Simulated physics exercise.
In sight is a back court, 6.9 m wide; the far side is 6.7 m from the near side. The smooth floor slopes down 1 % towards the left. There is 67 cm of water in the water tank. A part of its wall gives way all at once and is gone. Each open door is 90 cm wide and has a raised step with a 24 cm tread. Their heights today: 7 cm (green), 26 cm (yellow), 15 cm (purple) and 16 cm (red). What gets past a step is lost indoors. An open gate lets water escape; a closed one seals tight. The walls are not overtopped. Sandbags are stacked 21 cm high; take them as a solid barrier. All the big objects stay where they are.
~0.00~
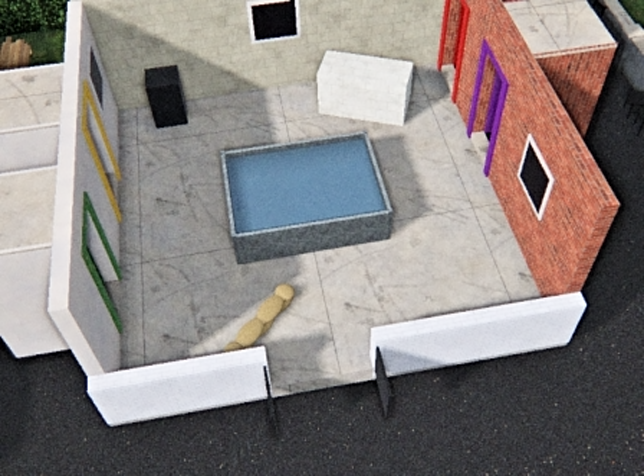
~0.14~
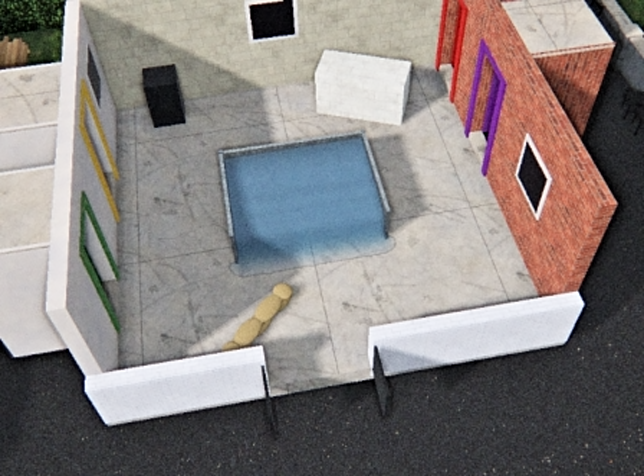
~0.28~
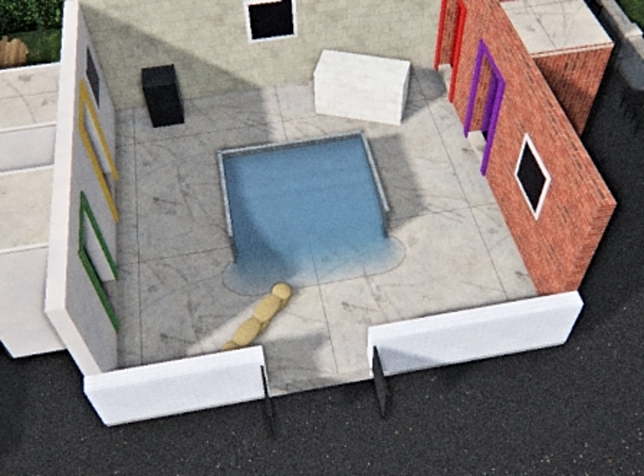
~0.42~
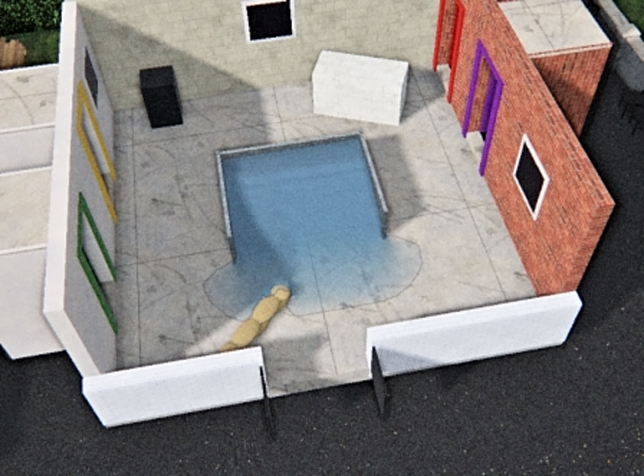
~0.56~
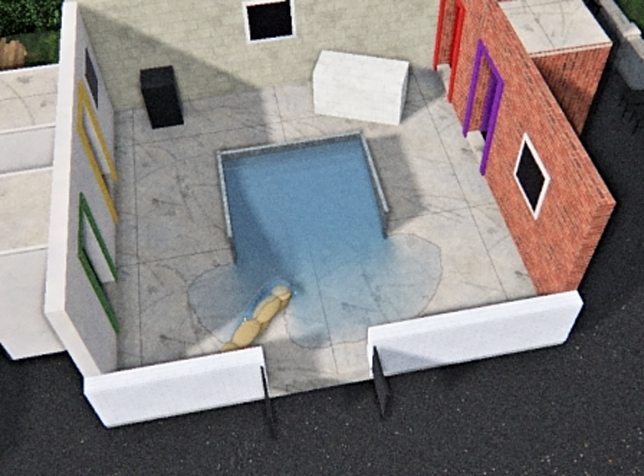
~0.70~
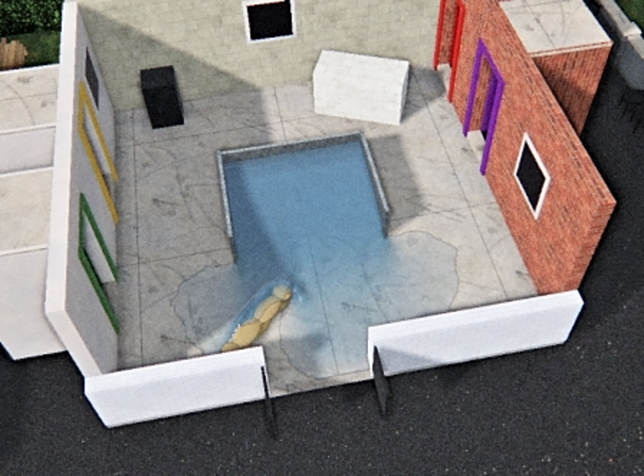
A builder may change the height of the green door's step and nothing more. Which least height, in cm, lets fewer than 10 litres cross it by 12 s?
About 11 cm.
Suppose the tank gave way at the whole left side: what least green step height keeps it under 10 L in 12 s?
Some 29 cm.
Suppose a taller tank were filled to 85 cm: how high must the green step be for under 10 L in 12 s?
Then roughly 13.0 cm.
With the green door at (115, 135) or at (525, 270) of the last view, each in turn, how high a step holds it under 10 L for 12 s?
About 8.5 and 20 cm.
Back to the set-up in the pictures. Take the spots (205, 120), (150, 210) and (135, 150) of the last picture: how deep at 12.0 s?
About 7, 9 and 9 cm.
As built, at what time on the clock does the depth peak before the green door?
Near 3.0 s.
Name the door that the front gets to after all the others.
It is the red one.
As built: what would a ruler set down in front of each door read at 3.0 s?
Depths in cm: Green 13, yellow 0, purple 0, red 0.
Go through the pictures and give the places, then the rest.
In the first frame, the water tank at (303, 184) is whole and still, 67 cm deep; the green door at (104, 269) is dry.
In the second frame, the front is at (241, 272), 0.3 m from the gap at (312, 241); 0.5 m2 of floor is wet, 67 cm left at the back.
In the third frame, the gap is at (311, 242), the front 0.7 m out at (247, 292); the back of the water tank holds 67 cm.
In the fourth frame, the gap is at (310, 243), the front 1.2 m out at (296, 311); the back of the water tank holds 65 cm.
In the fifth frame, the gap is at (310, 244), the front 1.9 m out at a hidden place; the back of the water tank holds 56 cm.
In the sixth frame, the front is at a hidden place, 2.4 m from the gap at (311, 244); 7.4 m2 of floor is wet, 57 cm left at the back; the green door at (101, 270), 3.4 m from the gap, is still 1.3 m from the nearest water.
After 1.4 s water covers 30 % of the floor, deepest (45 cm) near (119, 401); it has not reached the green door.
After 3.0 s water covers 40 % of the floor, deepest (30 cm) near (536, 323); 13 cm at the green door, 5 litres in over its 7 cm step.
After 12.0 s water covers 95 % of the floor, deepest (11 cm) near (117, 237); 6 cm at the green door, 39 litres in over its 7 cm step.
At the green door as built, the water arrived by 2.1 s and peaked near 13 cm at 3.0 s.
With a step of 9.5 cm, 18 litres would have come in within the 12 s; with 13 cm, 4 litres. So under 10 litres takes about 11 cm.
